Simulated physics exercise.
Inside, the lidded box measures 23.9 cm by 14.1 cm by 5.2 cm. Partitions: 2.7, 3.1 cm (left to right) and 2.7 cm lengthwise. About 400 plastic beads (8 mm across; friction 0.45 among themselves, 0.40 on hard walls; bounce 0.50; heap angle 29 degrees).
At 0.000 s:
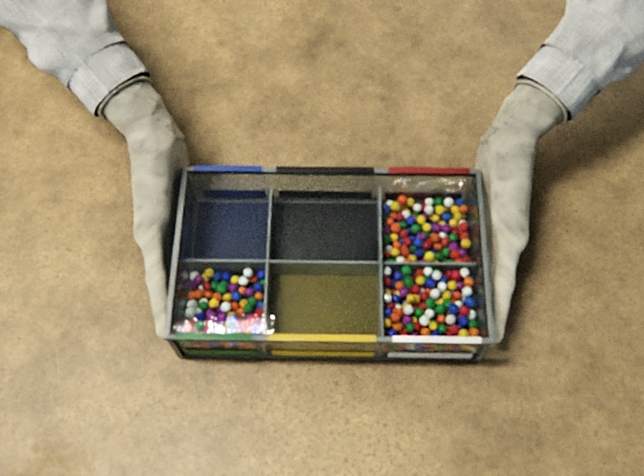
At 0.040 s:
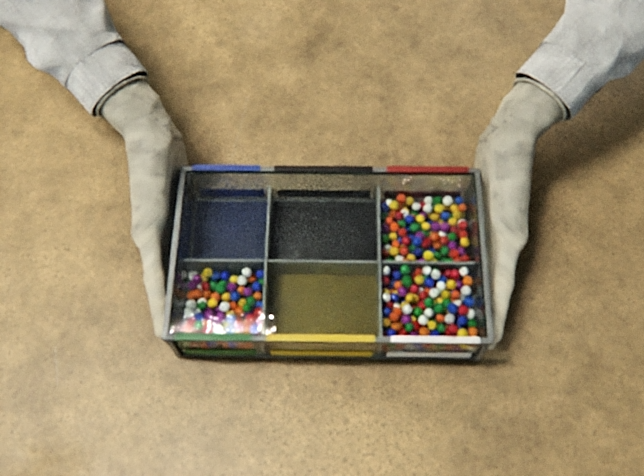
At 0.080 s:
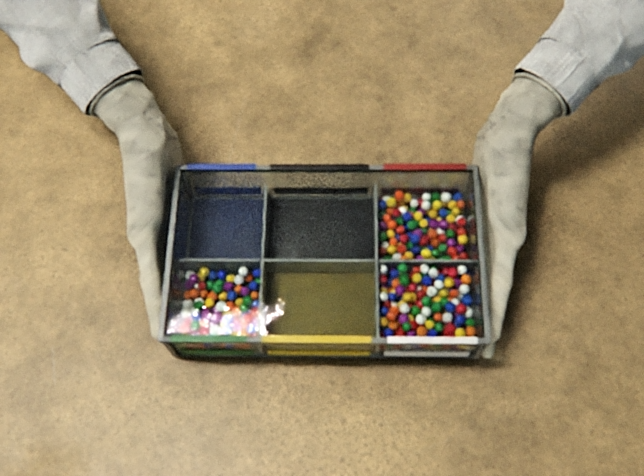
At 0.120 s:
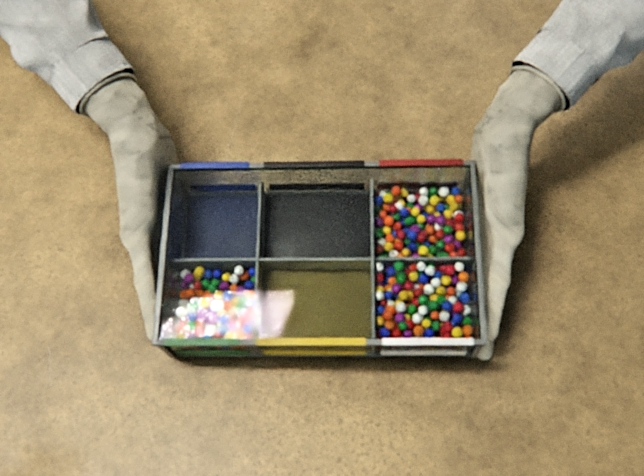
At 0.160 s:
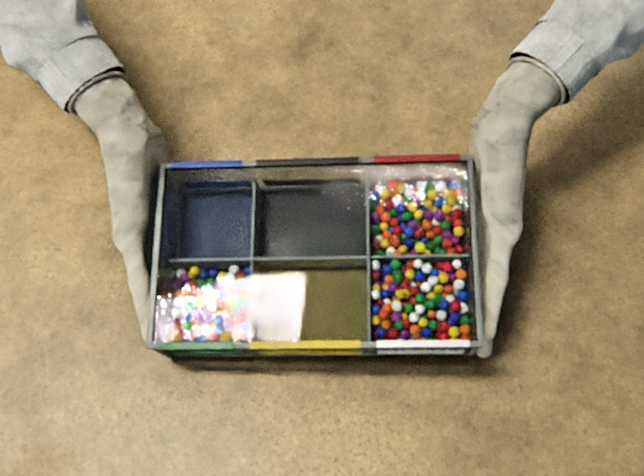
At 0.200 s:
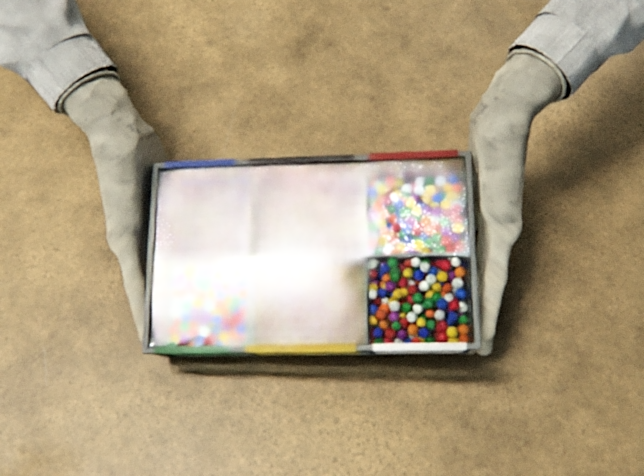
On a brown surface, gloved hands gradually tilting a clear-lidded, divided box of multicoloured beads as glare spreads across its lid.
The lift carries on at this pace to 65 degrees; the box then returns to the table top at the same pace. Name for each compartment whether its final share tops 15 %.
Red yes, blue no, green yes, yellow no, white yes, black no.
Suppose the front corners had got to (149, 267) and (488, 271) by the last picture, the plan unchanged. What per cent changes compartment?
In that case some 20 per cent.
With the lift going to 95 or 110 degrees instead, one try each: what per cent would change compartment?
Some 35 and 40 per cent.
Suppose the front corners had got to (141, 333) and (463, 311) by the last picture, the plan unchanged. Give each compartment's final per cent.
Red 25; blue 5; green 25; yellow 10; white 30; black 5.
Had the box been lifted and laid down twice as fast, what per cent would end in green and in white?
Then: Green 20; white 45.
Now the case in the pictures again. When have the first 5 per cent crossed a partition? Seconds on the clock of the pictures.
At about 0.90 s.
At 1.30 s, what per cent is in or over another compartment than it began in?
About 10 per cent.
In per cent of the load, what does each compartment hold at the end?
Red 25, blue 0, green 20, yellow 10, white 45, black 0.
After 0.86 s, tilt 65 degrees; red 30 %, green 20 %, white 50 %.
After 1.30 s, tilt 28 degrees; red 25 %, green 20 %, yellow 10 %, white 45 %.
After 1.82 s, tilt 0 degrees; red 25 %, green 20 %, yellow 10 %, white 45 %.
By 2.5 s all is still; red 25 %, blue 0 %, green 20 %, yellow 10 %, white 45 %, black 0 %.
